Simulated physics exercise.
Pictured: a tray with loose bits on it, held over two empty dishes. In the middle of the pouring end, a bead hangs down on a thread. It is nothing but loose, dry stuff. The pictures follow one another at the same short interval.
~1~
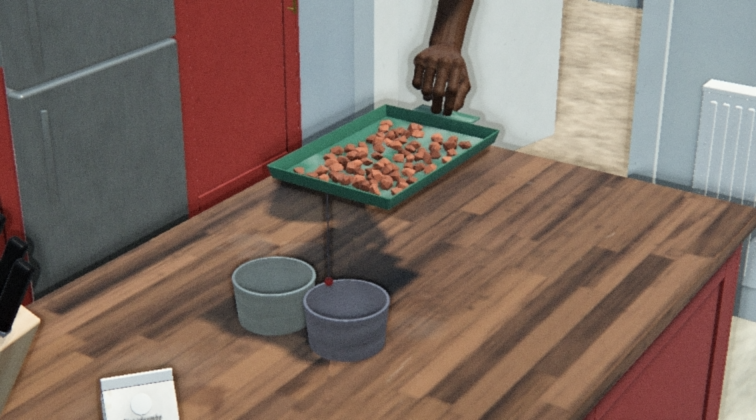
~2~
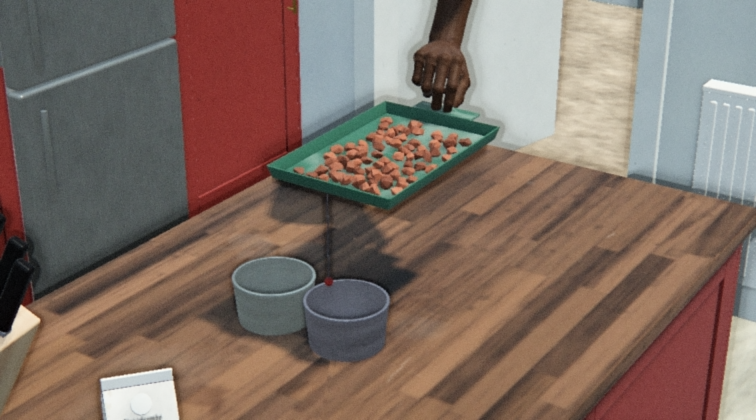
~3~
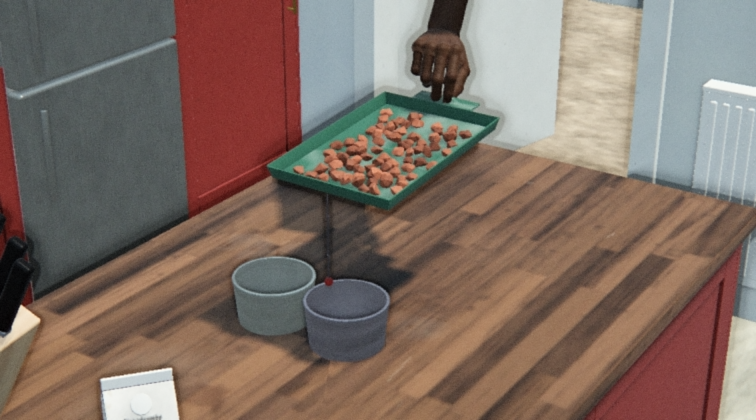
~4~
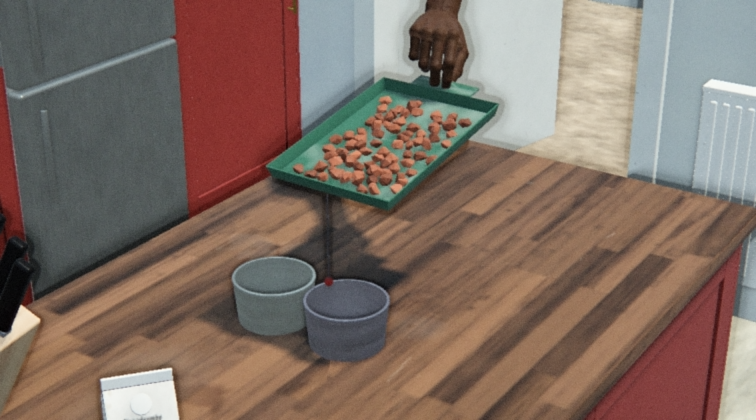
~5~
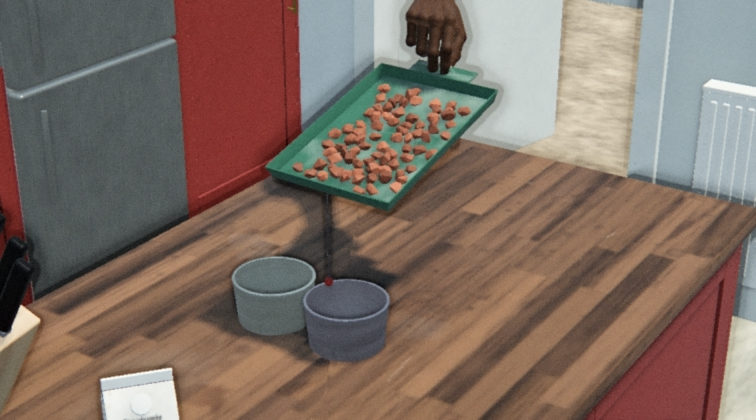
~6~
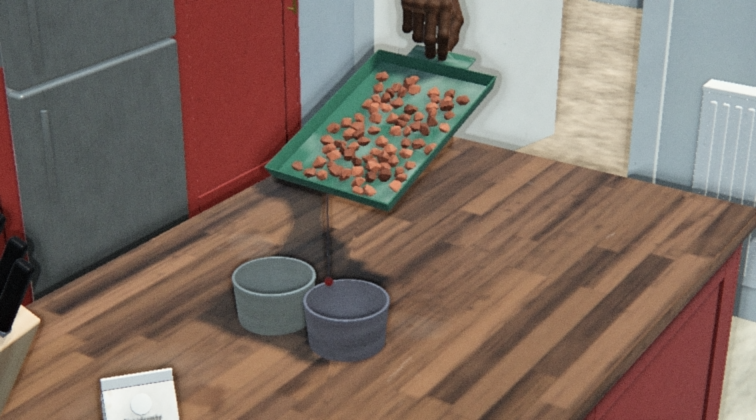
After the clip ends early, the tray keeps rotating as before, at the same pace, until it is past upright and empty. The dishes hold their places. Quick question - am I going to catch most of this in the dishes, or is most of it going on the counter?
You'll catch only a minority of it; most goes on the counter.
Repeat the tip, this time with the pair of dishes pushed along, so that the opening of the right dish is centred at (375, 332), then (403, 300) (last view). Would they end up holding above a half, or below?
Result, first place: Exceeding half; second place: Not as much as half.
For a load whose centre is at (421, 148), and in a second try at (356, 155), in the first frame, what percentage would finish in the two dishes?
20 and 10 per cent.
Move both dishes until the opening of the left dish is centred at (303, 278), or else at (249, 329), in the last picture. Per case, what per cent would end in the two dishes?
Trial 1 around 0 percent, trial 2 around 10 percent.
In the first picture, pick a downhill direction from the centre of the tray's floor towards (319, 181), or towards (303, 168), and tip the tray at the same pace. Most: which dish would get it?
1: The dish to the left. 2: The dish to the left.
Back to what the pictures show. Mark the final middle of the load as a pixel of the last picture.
Somewhere close to (314, 370) in the last picture.
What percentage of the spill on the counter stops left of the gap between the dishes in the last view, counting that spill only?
Roughly 60 in a hundred.
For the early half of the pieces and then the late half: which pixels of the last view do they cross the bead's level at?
First part (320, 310), rest (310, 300).
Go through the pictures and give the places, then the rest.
In the first frame, corners of the pouring end near (273, 165) and (388, 197), level; middle of the load near (384, 164), bits of crushed brick; left dish near (249, 309); right dish near (323, 334); bead on its thread near (329, 282).
In the second frame, corners of the pouring end near (272, 165) and (388, 197), level; middle of the load near (384, 162).
In the third frame, corners of the pouring end near (272, 165) and (388, 197), tipped barely, level across its low end; middle of the load near (384, 159).
In the fourth frame, corners of the pouring end near (271, 165) and (387, 198), tipped a little, level across its low end; middle of the load near (383, 153).
In the fifth frame, corners of the pouring end near (271, 165) and (387, 199), tipped a little, level across its low end; middle of the load near (382, 147).
In the sixth frame, corners of the pouring end near (270, 166) and (386, 201), tipped clearly, level across its low end; middle of the load near (381, 142), only a few on the move; left dish near (249, 309); right dish near (323, 334).
Shortly afterwards, tray tipped steeply; all but a few on the tray; only a few in the air.
Next, tray tipped past a quarter turn; near a quarter on the tray; a little in the right dish; only a few in the left dish; near half outside both; near a quarter in the air.
Some moments later, tray tipped past a quarter turn; near a quarter in the right dish; only a few in the left dish; the bulk outside both.
In the end, tray tipped past a quarter turn; near a quarter in the right dish; only a few in the left dish; the bulk outside both.
